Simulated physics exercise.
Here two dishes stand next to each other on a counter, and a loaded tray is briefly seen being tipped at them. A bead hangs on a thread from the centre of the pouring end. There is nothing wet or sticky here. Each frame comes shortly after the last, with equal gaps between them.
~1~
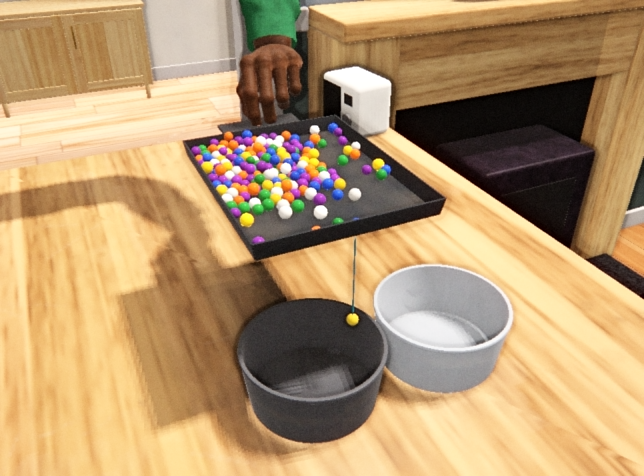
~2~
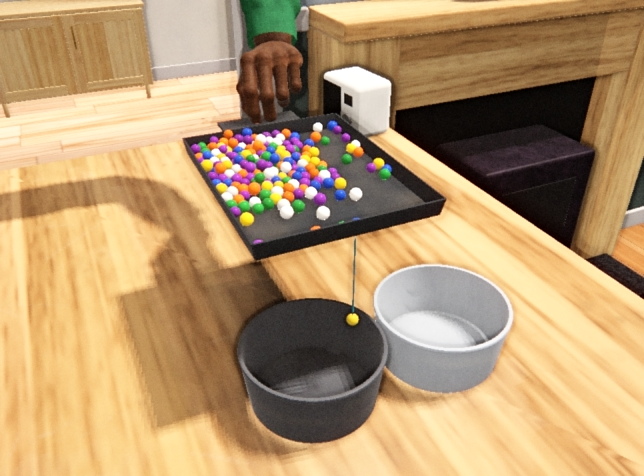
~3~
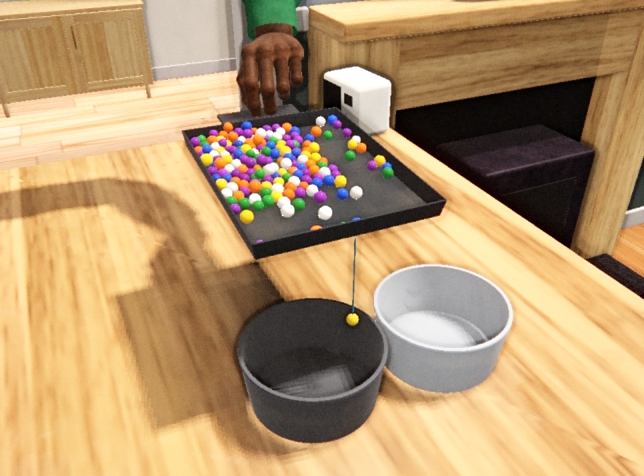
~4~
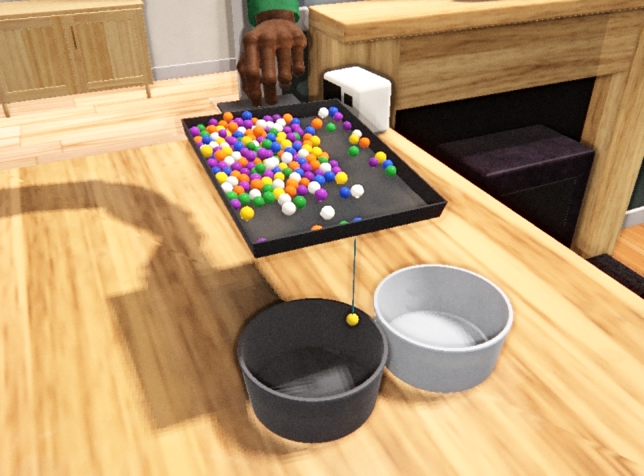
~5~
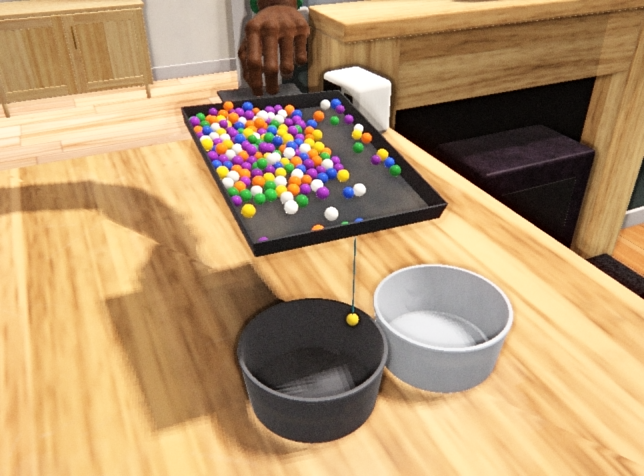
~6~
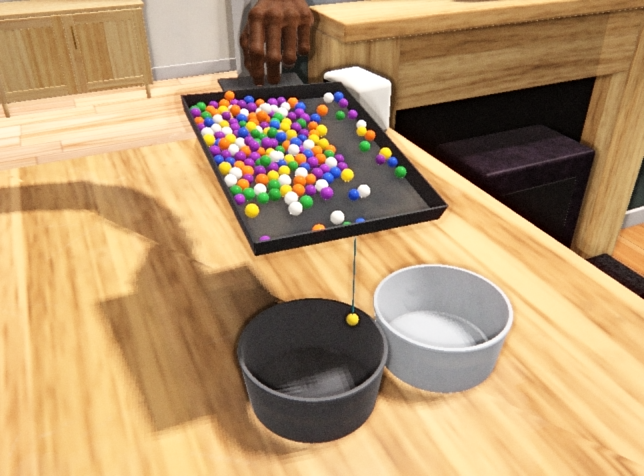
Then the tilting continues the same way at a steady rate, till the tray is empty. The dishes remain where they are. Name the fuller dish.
The right dish.
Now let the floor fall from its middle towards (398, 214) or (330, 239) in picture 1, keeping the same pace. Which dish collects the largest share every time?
Case one: The dish at right. Case two: The dish at left.
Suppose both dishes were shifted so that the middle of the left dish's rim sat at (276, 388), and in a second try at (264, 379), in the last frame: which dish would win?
The dish to the right at the first, the dish to the right at the second.
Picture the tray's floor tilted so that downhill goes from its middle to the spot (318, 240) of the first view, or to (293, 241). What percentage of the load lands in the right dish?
So it's 0 percent with the first slope and 0 percent with the other.
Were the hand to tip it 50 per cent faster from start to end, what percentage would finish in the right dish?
It would be close to 50 per cent.
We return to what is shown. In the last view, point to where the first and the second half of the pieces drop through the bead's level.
First roughly (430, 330), then roughly (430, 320).
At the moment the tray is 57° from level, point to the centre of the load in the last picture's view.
Somewhere about (369, 187).
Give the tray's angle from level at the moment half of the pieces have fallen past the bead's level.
About 85 degrees.
Soon after the last picture, tray tipped steeply; most on the tray; a stray few in the left dish; a stray few in the right dish; a stray few outside both; a small part in the air.
A little later, tray tipped right over; a small part on the tray; a small part in the left dish; about a third in the right dish; about a third outside both; a small part in the air.
Later still, tray tipped past a quarter turn; a small part in the left dish; about half in the right dish; about half outside both.
By the end, tray tipped past a quarter turn; a small part in the left dish; about half in the right dish; about half outside both.
